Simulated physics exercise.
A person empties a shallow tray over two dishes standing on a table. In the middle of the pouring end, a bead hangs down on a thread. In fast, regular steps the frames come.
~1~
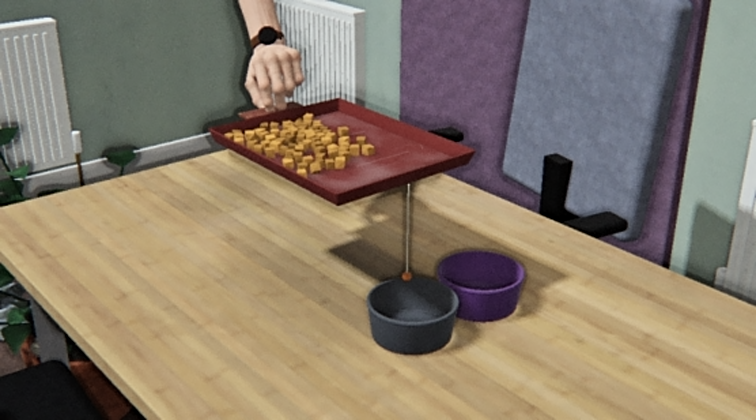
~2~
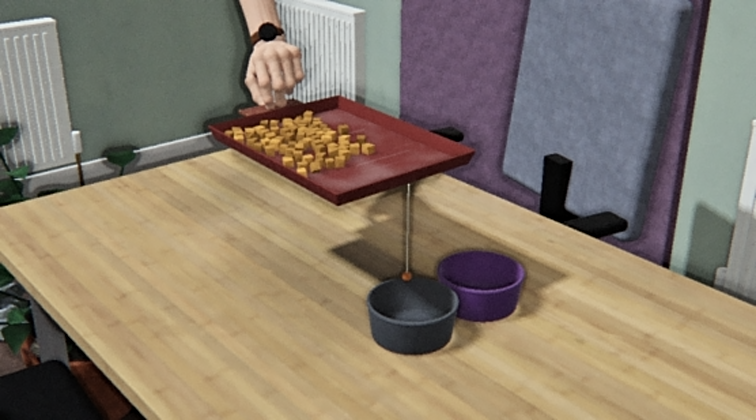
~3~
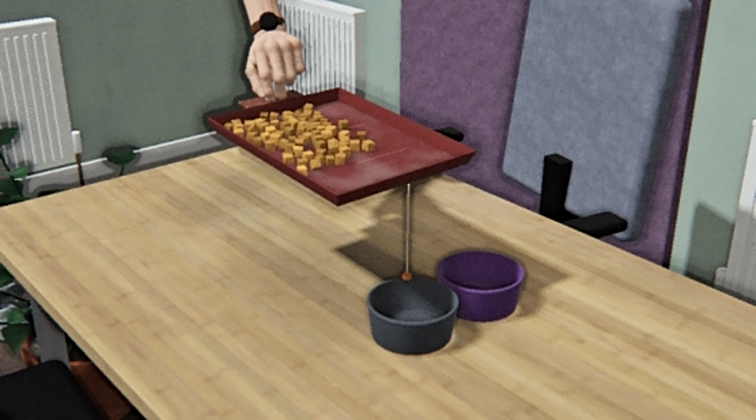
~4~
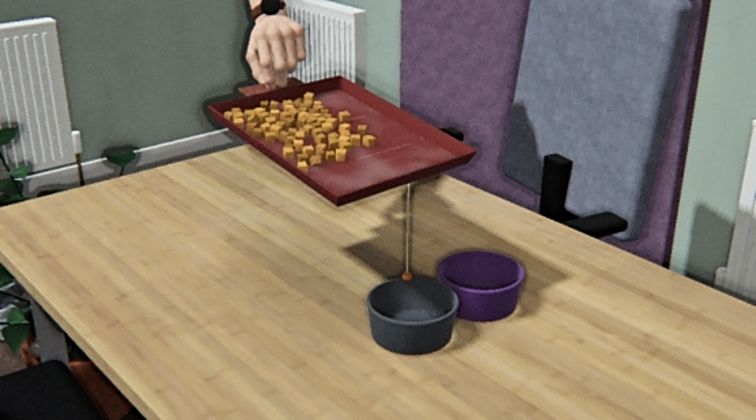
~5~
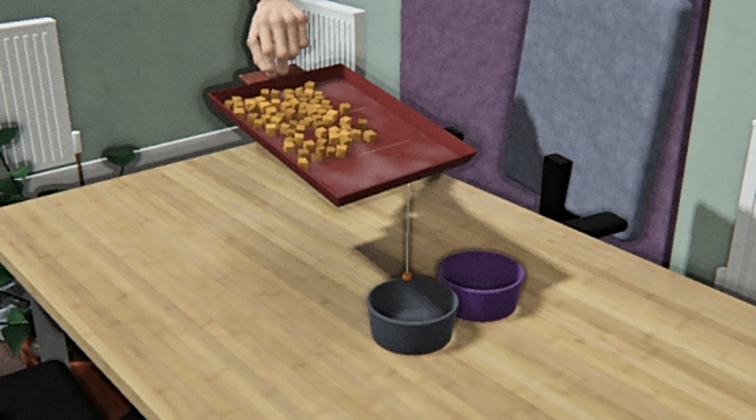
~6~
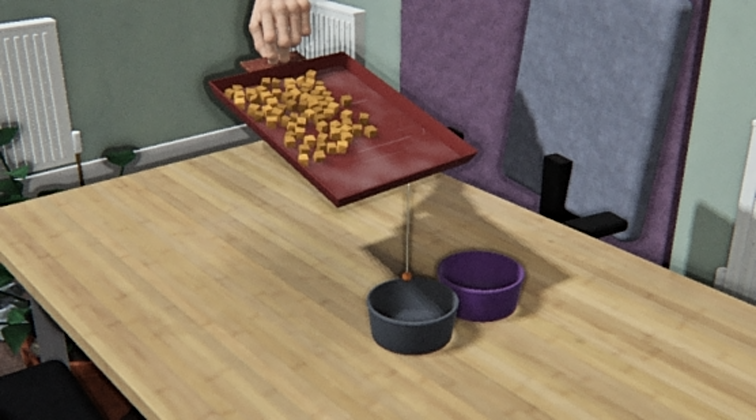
In this clip, a hand holds a red tray of small golden-brown cubes above a grey dish and a purple dish on a wooden table, gradually raising the tray's far left end while a bead hangs from the opposite edge.
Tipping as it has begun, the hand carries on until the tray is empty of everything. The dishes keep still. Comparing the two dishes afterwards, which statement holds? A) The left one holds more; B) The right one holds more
A, the left one holds more.
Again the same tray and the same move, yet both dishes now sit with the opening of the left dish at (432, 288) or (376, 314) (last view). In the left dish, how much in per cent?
20 %, 40 %.
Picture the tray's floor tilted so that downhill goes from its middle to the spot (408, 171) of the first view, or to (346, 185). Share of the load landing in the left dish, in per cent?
Somewhere close to 30 % the first time, 10 % the second.
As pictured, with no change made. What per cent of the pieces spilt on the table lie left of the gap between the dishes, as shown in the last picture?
Roughly 60 %.
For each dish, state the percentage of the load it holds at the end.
Left 40 per cent, right 10 per cent.
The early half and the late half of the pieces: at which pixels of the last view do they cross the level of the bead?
About (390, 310), and after that about (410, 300).
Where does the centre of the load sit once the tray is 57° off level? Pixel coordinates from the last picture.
(376, 177).
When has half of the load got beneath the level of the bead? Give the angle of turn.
The angle is roughly 110° at that point.
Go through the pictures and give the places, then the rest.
In the first picture, corners of the pouring end at (338, 191) and (468, 150), level; middle of the load at (301, 139), croutons; left dish at (442, 332); right dish at (510, 300); bead on its thread at (407, 276).
In the second picture, corners of the pouring end at (338, 191) and (468, 150), level; middle of the load at (301, 137).
In the third picture, corners of the pouring end at (338, 191) and (469, 150), tipped barely, level across its low end; middle of the load at (301, 132).
In the fourth picture, corners of the pouring end at (339, 192) and (470, 150), tipped a little, level across its low end; middle of the load at (301, 123).
In the fifth picture, corners of the pouring end at (339, 193) and (470, 150), tipped a little, level across its low end; middle of the load at (302, 115).
In the sixth picture, corners of the pouring end at (340, 194) and (471, 150), tipped clearly, level across its low end; middle of the load at (303, 107); left dish at (442, 332); right dish at (510, 300).
Soon after the last picture, tray tipped steeply; most on the tray; about a quarter in the air.
A little later, tray tipped right over; about half on the tray; a small part in the left dish; a stray few in the right dish; about a quarter outside both; a small part in the air.
Later still, tray tipped past a quarter turn; about a third in the left dish; a small part in the right dish; about two thirds outside both.
At rest, tray tipped past a quarter turn; about a third in the left dish; a small part in the right dish; about two thirds outside both.
